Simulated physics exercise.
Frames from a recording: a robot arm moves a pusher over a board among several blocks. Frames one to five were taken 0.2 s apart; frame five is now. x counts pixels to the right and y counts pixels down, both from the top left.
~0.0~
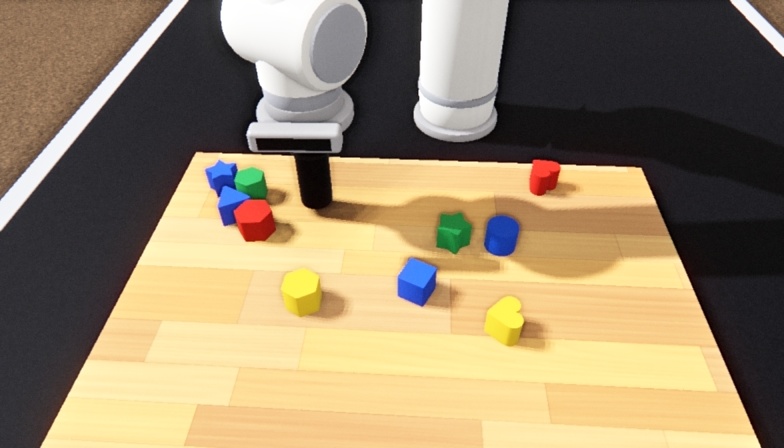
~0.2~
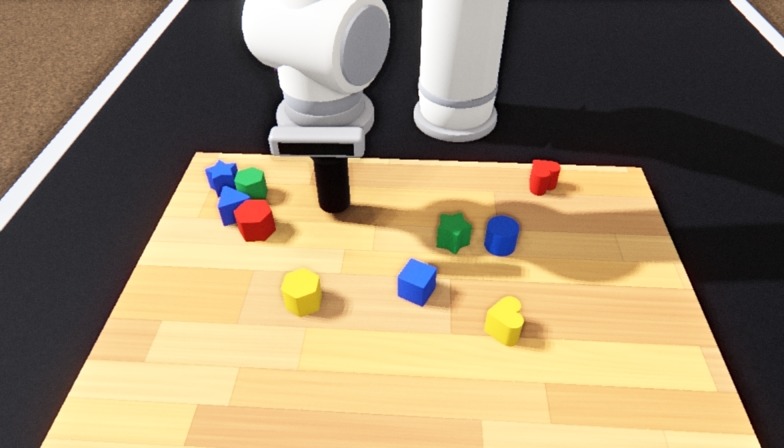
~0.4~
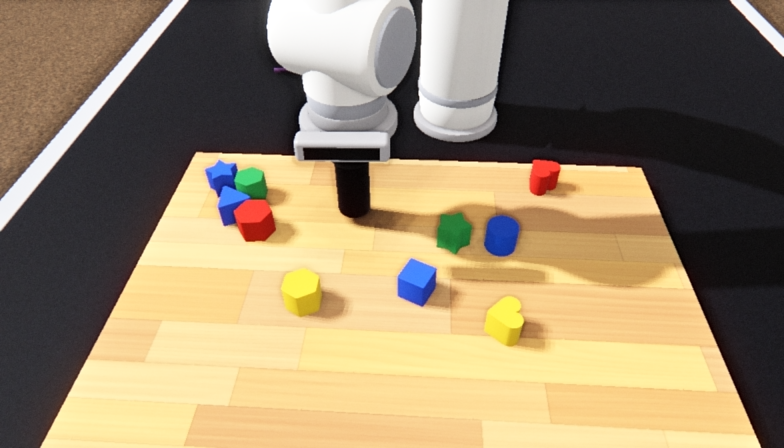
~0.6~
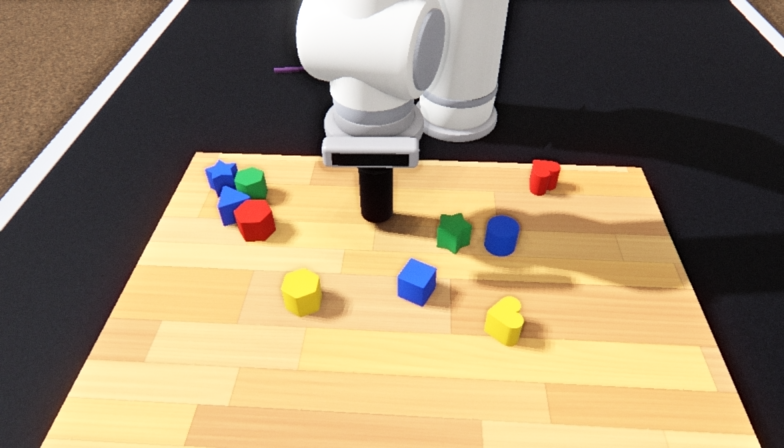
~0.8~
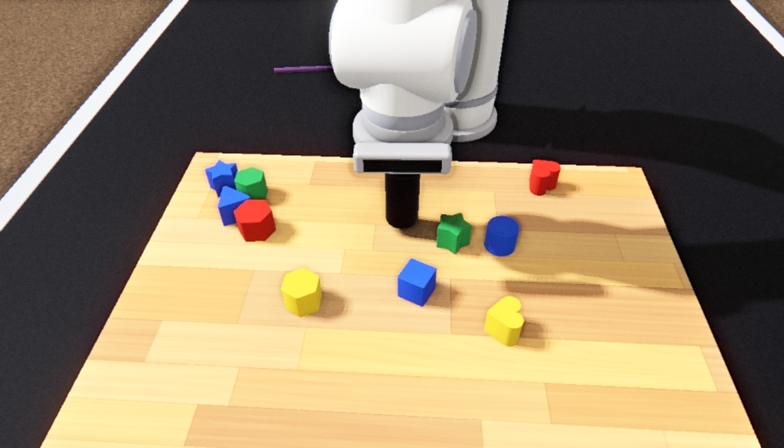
On a wooden board, a robot arm moves its black pusher right toward a green star.
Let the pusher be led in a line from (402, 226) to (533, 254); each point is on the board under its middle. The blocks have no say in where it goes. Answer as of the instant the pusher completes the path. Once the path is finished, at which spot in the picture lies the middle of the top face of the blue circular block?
Its top middle: (598, 246).
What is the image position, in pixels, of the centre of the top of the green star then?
That would be at about pixel (567, 248).
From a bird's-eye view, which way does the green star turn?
My answer: Clockwise.
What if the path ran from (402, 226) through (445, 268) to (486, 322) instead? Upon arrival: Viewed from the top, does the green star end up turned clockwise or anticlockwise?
From above, the turn goes anticlockwise.
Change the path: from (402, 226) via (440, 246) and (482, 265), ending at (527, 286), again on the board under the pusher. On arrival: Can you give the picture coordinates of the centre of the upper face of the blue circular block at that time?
Around (538, 224).
The first path, step by step. One third of the way, pusher at (445, 228); green star at (472, 228), turned 20° clockwise.
Two thirds of the way, pusher at (489, 238); green star at (519, 238), turned 25° clockwise; blue circular block at (549, 235).
At the end, pusher at (535, 247); blue square block in place; green star at (567, 248), turned 25° clockwise; blue circular block at (598, 246).
